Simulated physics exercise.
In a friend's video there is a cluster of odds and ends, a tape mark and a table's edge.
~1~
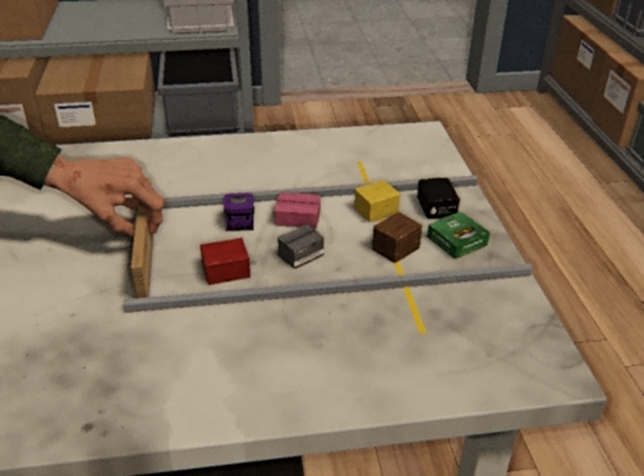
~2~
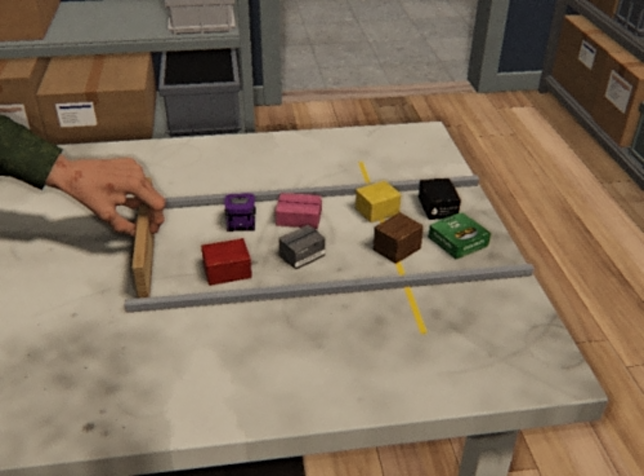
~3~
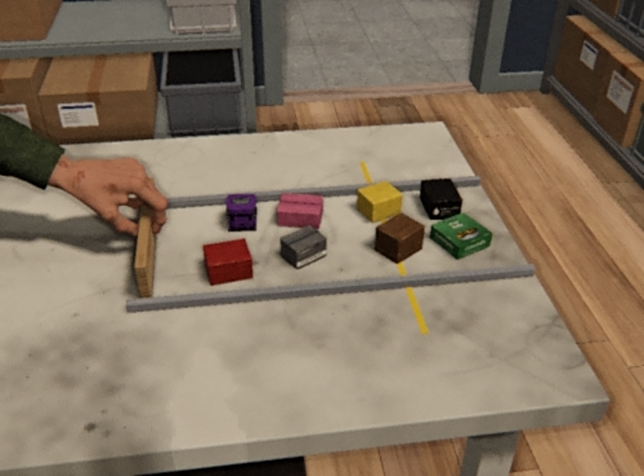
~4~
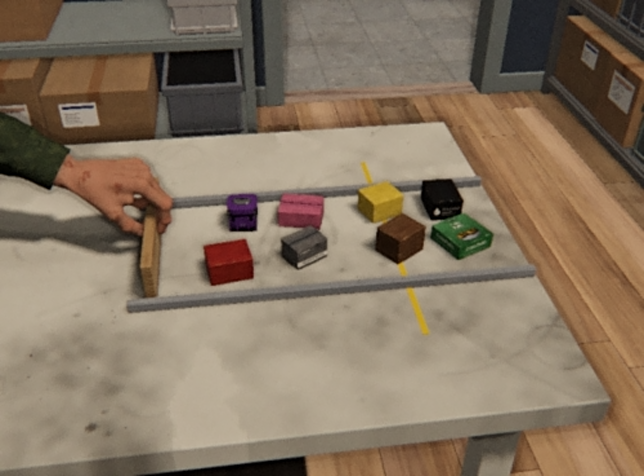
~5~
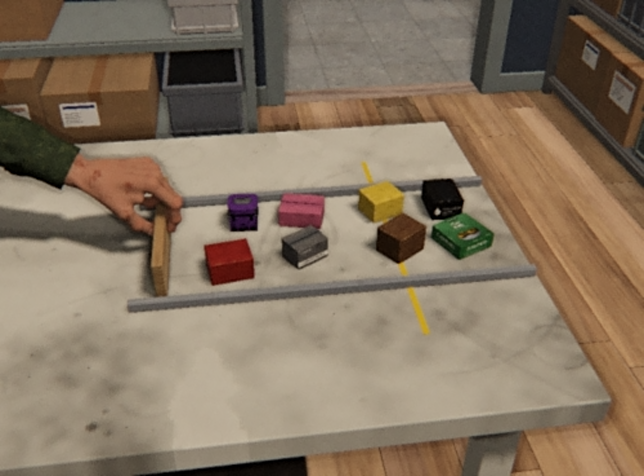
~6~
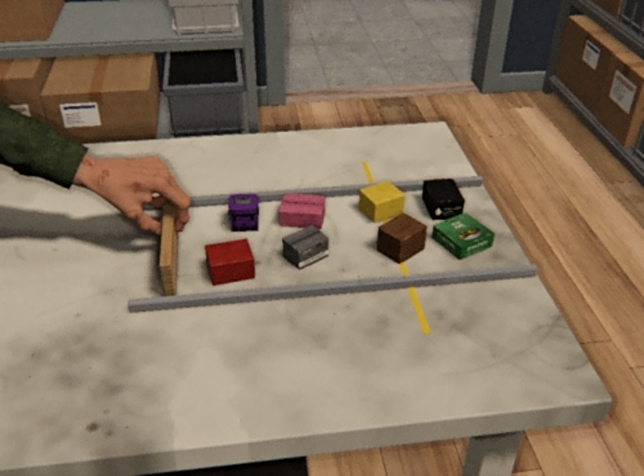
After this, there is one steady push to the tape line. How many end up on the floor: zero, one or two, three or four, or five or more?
One to two lost.
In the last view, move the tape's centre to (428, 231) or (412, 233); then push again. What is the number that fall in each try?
Taking the two tries in order, the numbers are 3 and 1.
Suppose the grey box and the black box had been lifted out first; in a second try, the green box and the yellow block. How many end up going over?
That gives 0 in the first case, then 0 in the second.
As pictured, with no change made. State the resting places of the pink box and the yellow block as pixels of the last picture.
You'll see the pink box at (428, 198), with the yellow block at (468, 198).
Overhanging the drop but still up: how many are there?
Count: 1.
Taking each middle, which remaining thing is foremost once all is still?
That's the green box, it ends up nearest.
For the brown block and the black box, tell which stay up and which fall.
Obs.: Brown block still up; black box down.
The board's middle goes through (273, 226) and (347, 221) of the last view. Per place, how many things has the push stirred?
First 4, then 7.
A little later, none off yet; green box at rest near (463, 236); black box at rest near (443, 199); brown block at rest near (402, 238).
When it is over, the number that fall off is one or two; down, black box.
